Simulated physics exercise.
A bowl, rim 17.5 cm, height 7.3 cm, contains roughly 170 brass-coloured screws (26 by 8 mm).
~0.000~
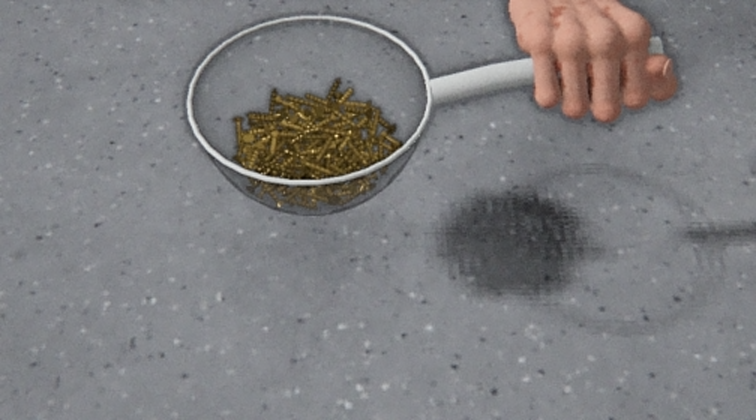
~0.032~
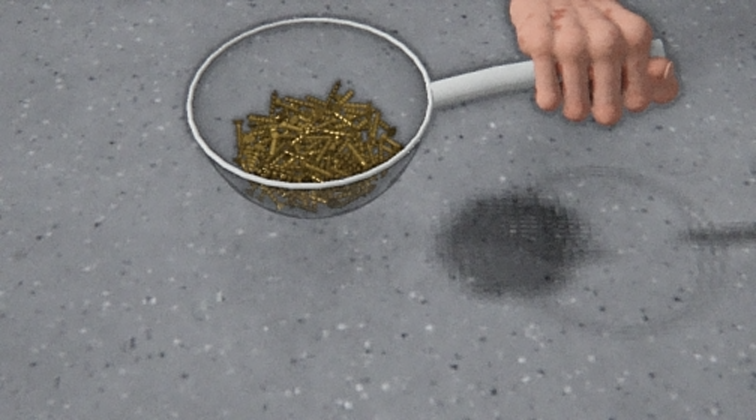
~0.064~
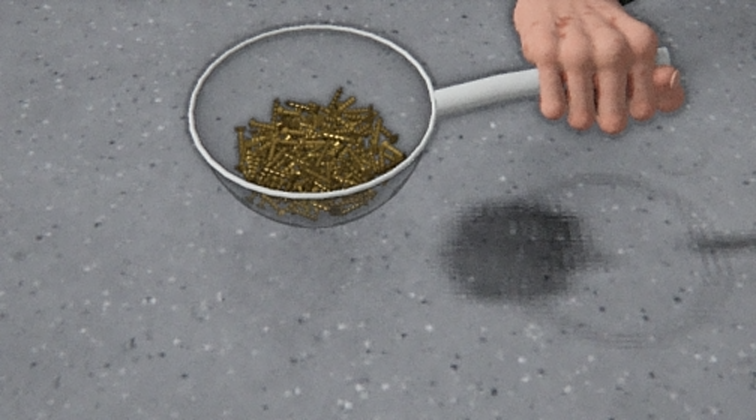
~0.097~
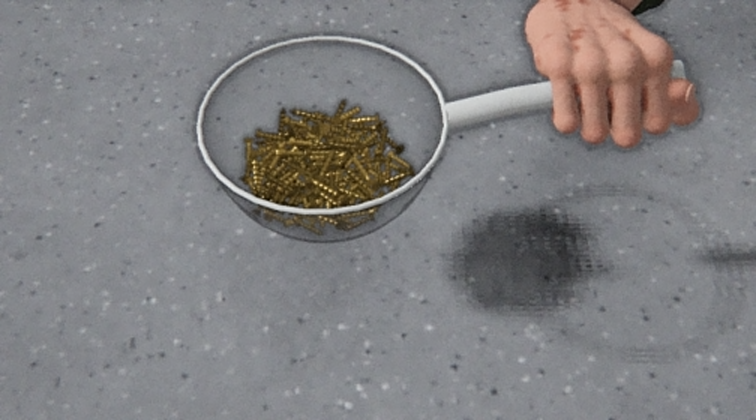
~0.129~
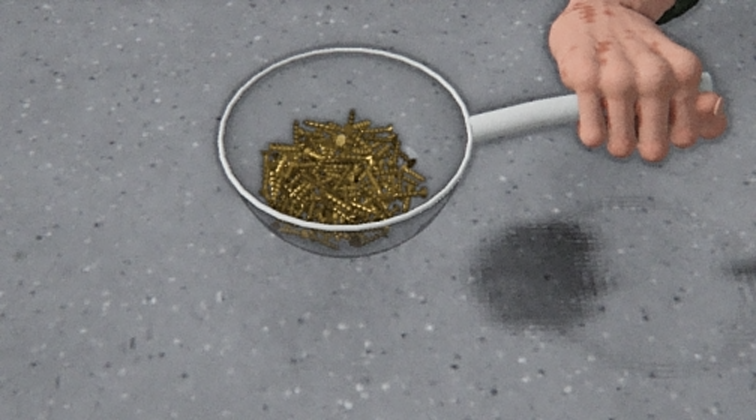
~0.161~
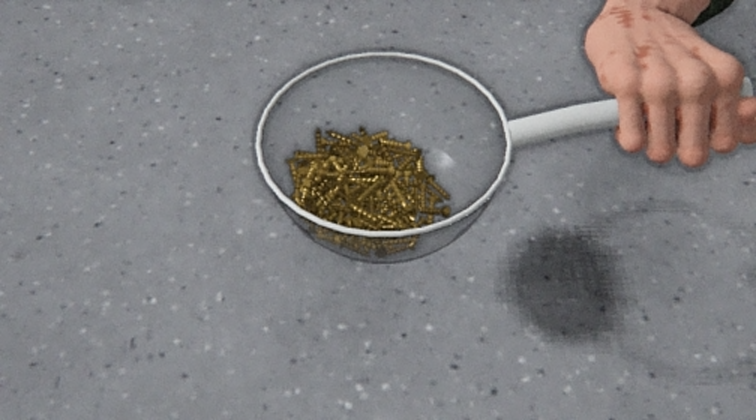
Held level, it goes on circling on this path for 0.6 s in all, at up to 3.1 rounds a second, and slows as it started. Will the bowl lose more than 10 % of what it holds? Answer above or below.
Share that leaves it, set against 10 %: Above.
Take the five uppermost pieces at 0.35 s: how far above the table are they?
Roughly 19 cm.
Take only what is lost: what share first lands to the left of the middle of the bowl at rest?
Roughly 60 per cent.
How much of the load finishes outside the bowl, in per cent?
Roughly 40 per cent.
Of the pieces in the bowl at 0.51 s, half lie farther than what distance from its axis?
Roughly 6.5 cm.
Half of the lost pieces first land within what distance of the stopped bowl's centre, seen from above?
Some 34 cm.
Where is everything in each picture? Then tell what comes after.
Bowl at (318, 192); tilt 0 degrees; moved 0.0 cm; top of the load at (273, 103), in the first frame.
Bowl at (318, 195); tilt 0 degrees; moved 0.3 cm; top of the load at (273, 106), in the second frame.
Bowl at (321, 205); tilt 0 degrees; moved 1.2 cm; top of the load at (356, 111), in the third frame.
Bowl at (330, 221); tilt 0 degrees; moved 2.8 cm; top of the load at (362, 120), in the fourth frame.
Bowl at (350, 237); tilt 0 degrees; moved 4.8 cm; top of the load at (375, 131), in the fifth frame.
Bowl at (383, 243); tilt 0 degrees; moved 7.0 cm; top of the load at (394, 144). Its speed is now 0.96 m/s, in the sixth frame.
After 0.35 s, bowl 95 %; middle of the pieces not yet landed near (405, 68).
After 0.51 s, bowl 70 %, in the air 30 %; middle of the pieces not yet landed near (302, 156).
After 0.66 s, fallen in front of where it stops 5 %, fallen left of where it stops 15 %, fallen behind where it stops 5 %, bowl 60 %, in the air 20 %; middle of the pieces not yet landed near (500, 205).
Then, at 0.80 s, fallen in front of where it stops 15 %, fallen right of where it stops 10 %, fallen left of where it stops 15 %, fallen behind where it stops 5 %, bowl 60 %; middle of the pieces not yet landed near (465, 112).
At rest (1.2 s), fallen in front of where it stops 15 %, fallen right of where it stops 10 %, fallen left of where it stops 15 %, fallen behind where it stops 5 %, bowl 60 %.
